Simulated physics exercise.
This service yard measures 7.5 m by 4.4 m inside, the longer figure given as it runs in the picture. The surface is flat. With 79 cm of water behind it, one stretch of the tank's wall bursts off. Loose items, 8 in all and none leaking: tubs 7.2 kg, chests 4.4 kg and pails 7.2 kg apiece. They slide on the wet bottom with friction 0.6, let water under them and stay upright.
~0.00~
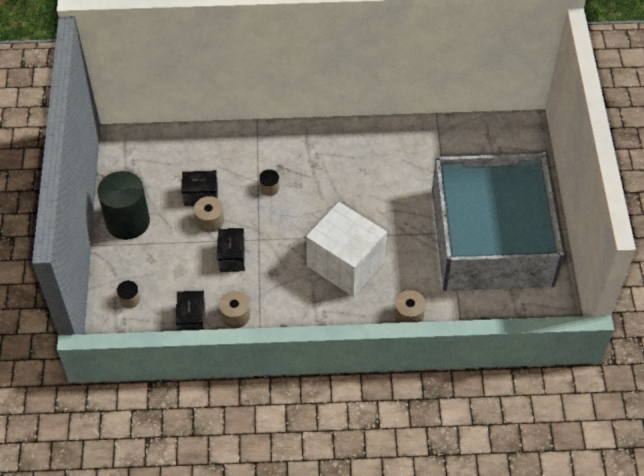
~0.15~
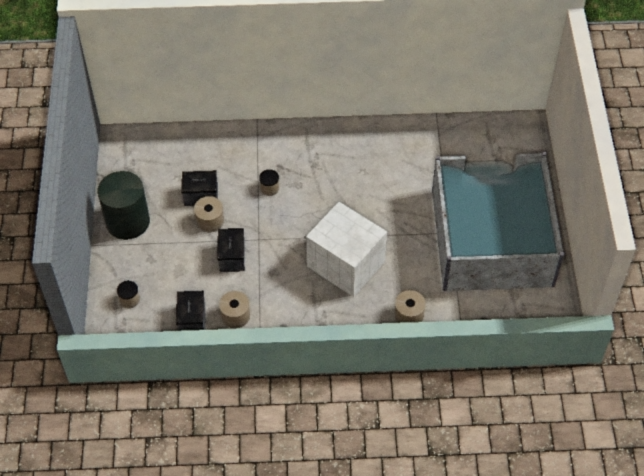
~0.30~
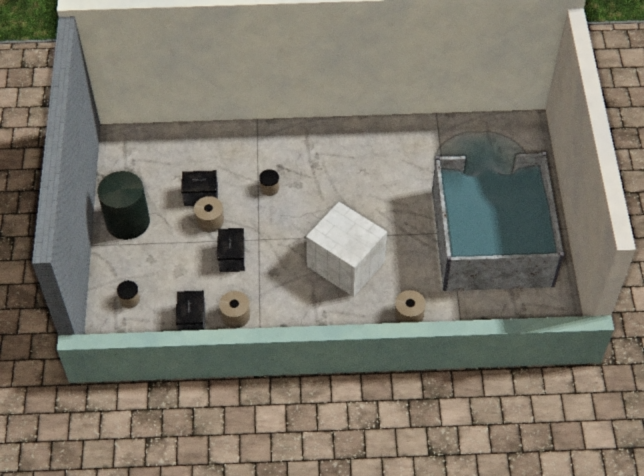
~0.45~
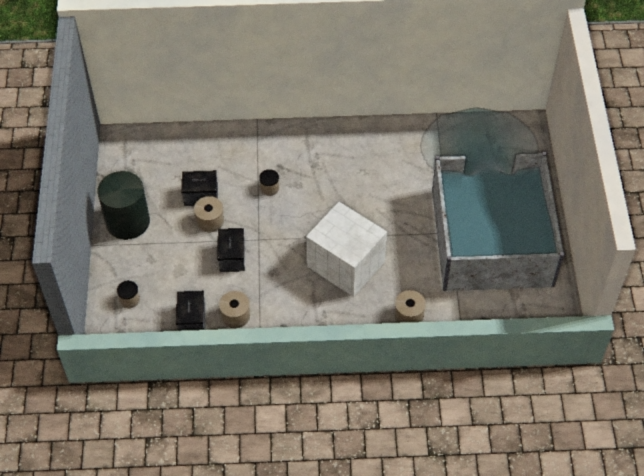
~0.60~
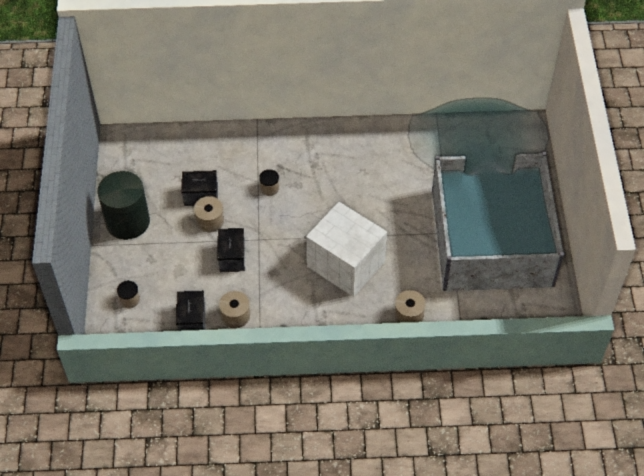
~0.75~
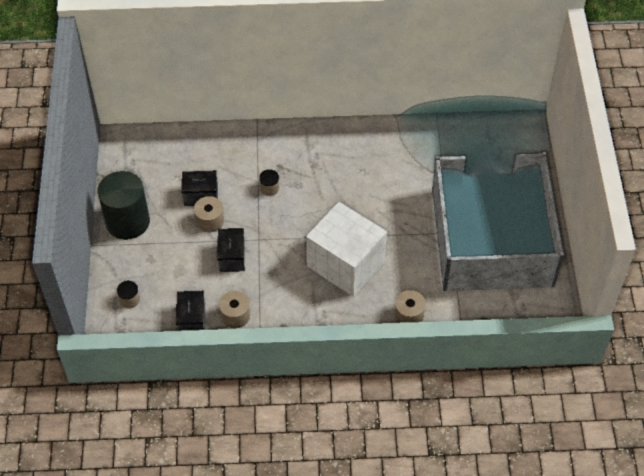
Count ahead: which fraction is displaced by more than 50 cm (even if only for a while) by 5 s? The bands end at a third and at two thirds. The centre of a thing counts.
That comes to one to two thirds.
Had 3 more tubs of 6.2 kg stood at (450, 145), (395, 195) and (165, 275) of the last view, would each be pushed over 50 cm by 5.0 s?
In that order: Over, under, short of it.
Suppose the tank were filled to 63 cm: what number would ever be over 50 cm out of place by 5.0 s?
Then 1.
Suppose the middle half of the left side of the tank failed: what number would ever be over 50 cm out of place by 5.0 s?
Then 7.
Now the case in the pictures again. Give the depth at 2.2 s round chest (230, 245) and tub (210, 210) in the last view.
Roughly 0 and 0 cm.
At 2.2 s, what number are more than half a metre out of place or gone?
I count 0.
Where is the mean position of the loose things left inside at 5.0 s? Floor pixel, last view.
Near (209, 283).
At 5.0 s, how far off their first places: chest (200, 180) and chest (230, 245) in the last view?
In turn: 140 cm, 100 cm.
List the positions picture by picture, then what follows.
In the first frame, a tub at (410, 303) rests on the ground; a chest at (231, 243) rests on the ground; 2.8 m2 under water; 0 of 8 have shifted.
In the second frame, a tub at (410, 303), on the bottom; a chest at (231, 243) rests on the ground; water covers 3.4 m2; 0 of 8 have shifted.
In the third frame, a tub at (410, 303), on the bottom; a chest at (231, 243) rests on the ground; 4.2 m2 under water; 0 of 8 have shifted.
In the fourth frame, a tub at (410, 303), on the bottom; a chest at (231, 243), on the bottom; 5.2 m2 under water; 0 of 8 have shifted.
In the fifth frame, a tub at (410, 303) rests on the ground; a chest at (231, 243) rests on the ground; 5.7 m2 under water; 0 of 8 have shifted.
In the sixth frame, a tub at (410, 303) rests on the ground; a chest at (231, 243) rests on the ground; water covers 6.0 m2; 0 of 8 have shifted.
After 1.1 s 0 of 8 are over 50 cm from their spots; 0 afloat.
After 2.2 s 0 of 8 are over 50 cm from their spots; 0 afloat.
After 3.5 s 2 of 8 are over 50 cm from their spots; 0 afloat.
After 5.0 s 4 of 8 are over 50 cm from their spots, and 4 have been at some point; 2 afloat.
